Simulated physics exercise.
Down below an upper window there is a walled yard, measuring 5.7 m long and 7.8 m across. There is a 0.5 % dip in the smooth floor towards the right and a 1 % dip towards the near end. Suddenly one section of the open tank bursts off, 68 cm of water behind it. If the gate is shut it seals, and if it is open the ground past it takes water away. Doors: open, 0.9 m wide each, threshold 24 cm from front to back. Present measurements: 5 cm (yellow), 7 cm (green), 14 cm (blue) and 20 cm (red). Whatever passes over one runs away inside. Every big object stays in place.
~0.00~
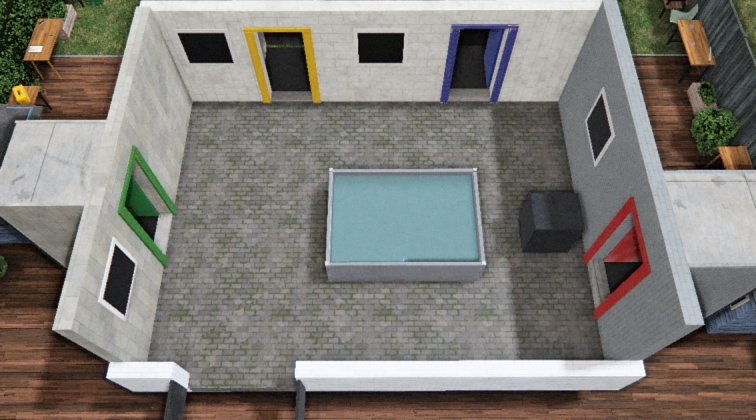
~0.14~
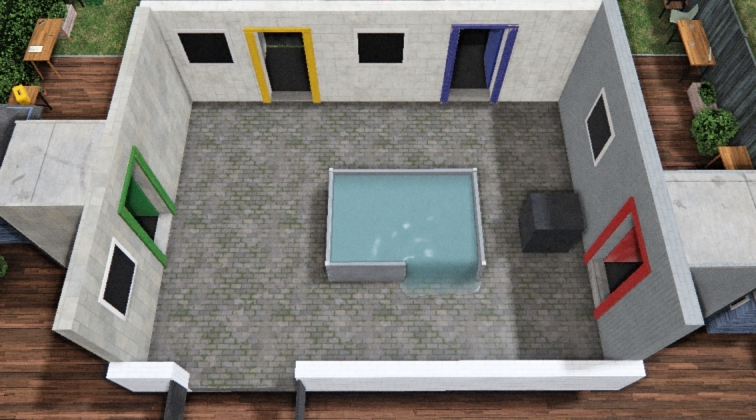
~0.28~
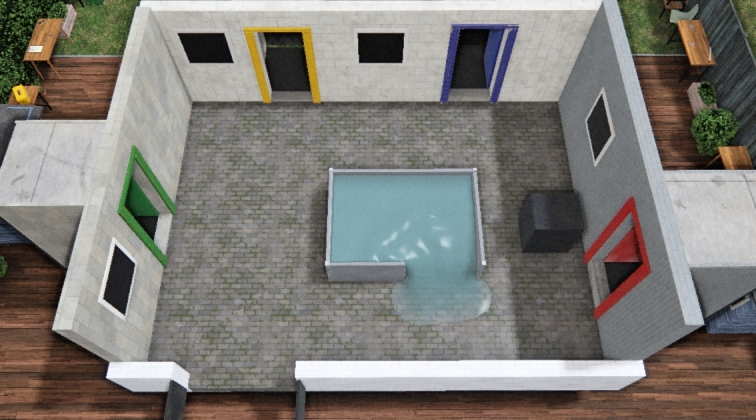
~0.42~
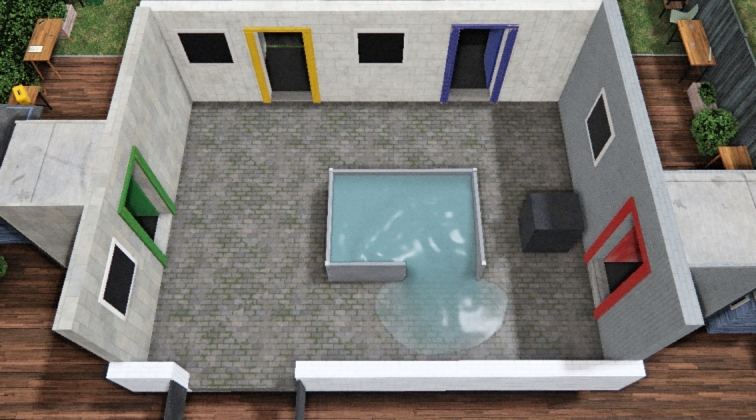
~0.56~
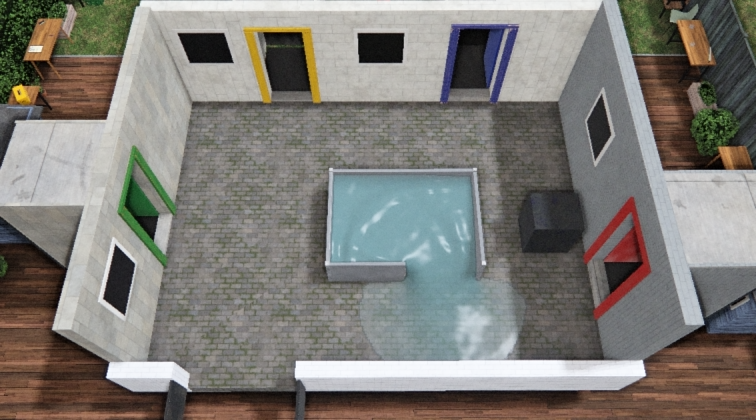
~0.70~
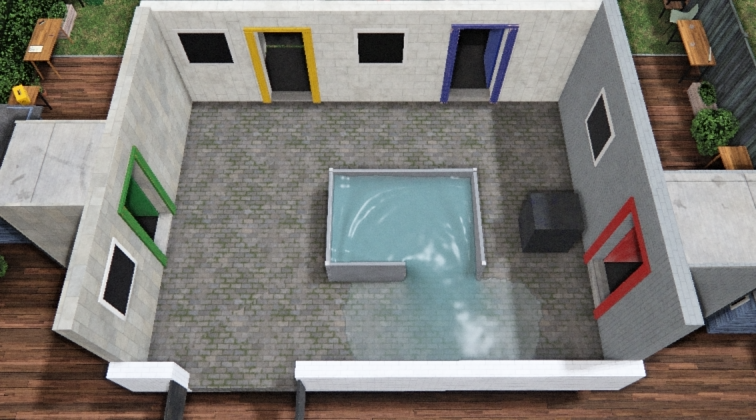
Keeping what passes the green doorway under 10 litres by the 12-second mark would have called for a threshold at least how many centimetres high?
It would have called for about 7.5 cm.
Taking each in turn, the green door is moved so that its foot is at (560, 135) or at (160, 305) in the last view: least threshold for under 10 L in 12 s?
You'd want roughly 10.0 cm there first, then roughly 12.5 cm.
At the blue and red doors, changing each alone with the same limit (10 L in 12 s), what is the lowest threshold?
Roughly 7.0 cm for the blue door and roughly 20 cm for the red door.
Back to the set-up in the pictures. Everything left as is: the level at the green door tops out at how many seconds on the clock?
Approximately 4.0 s.
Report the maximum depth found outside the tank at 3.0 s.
39 cm.
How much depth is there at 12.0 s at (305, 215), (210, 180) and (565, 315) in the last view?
The depths come to about 6, 6 and 9 cm.
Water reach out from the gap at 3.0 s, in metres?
Near 5.4 m, more or less.
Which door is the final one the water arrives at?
Yellow, last of all.
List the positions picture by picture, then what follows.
The first picture shows the open tank at (404, 217) is whole and still, 68 cm deep; the green door at (151, 212) is dry.
In the second picture, the gap is at (440, 274), the front 0.3 m out at (411, 294); the back of the open tank holds 68 cm.
In the third picture, water pours out at (440, 274) and has run 0.8 m, to (415, 320); about 11 cm deep outside, 68 cm at the back.
In the fourth picture, water pours out at (440, 274) and has run 1.3 m, to (433, 351); about 9 cm deep outside, 67 cm at the back.
In the fifth picture, the front is at a hidden place, 1.7 m from the gap at (440, 274); 3.6 m2 of floor is wet, 61 cm left at the back.
In the sixth picture, the front is at a hidden place, 1.8 m from the gap at (440, 274); 4.3 m2 of floor is wet, 57 cm left at the back; 4.0 m in a straight line remain to the green door at (151, 212).
After 1.4 s water covers 15 % of the floor, deepest (49 cm) near (455, 361); it has not reached the green door.
After 3.0 s water covers 45 % of the floor, deepest (39 cm) near (593, 372); it has not reached the green door.
After 12.0 s water covers 100 % of the floor, deepest (13 cm) near (593, 372); 5 cm at the green door, 12 litres in over its 7 cm threshold.
At the green door as built, the water arrived by 3.4 s and peaked near 11 cm at 4.0 s.
Run again over the same 12 s with other heights there, 16 litres in over 6.5 cm, 5 litres over 8.5 cm. The limit of 10 litres is kept from about 7.5 cm up.
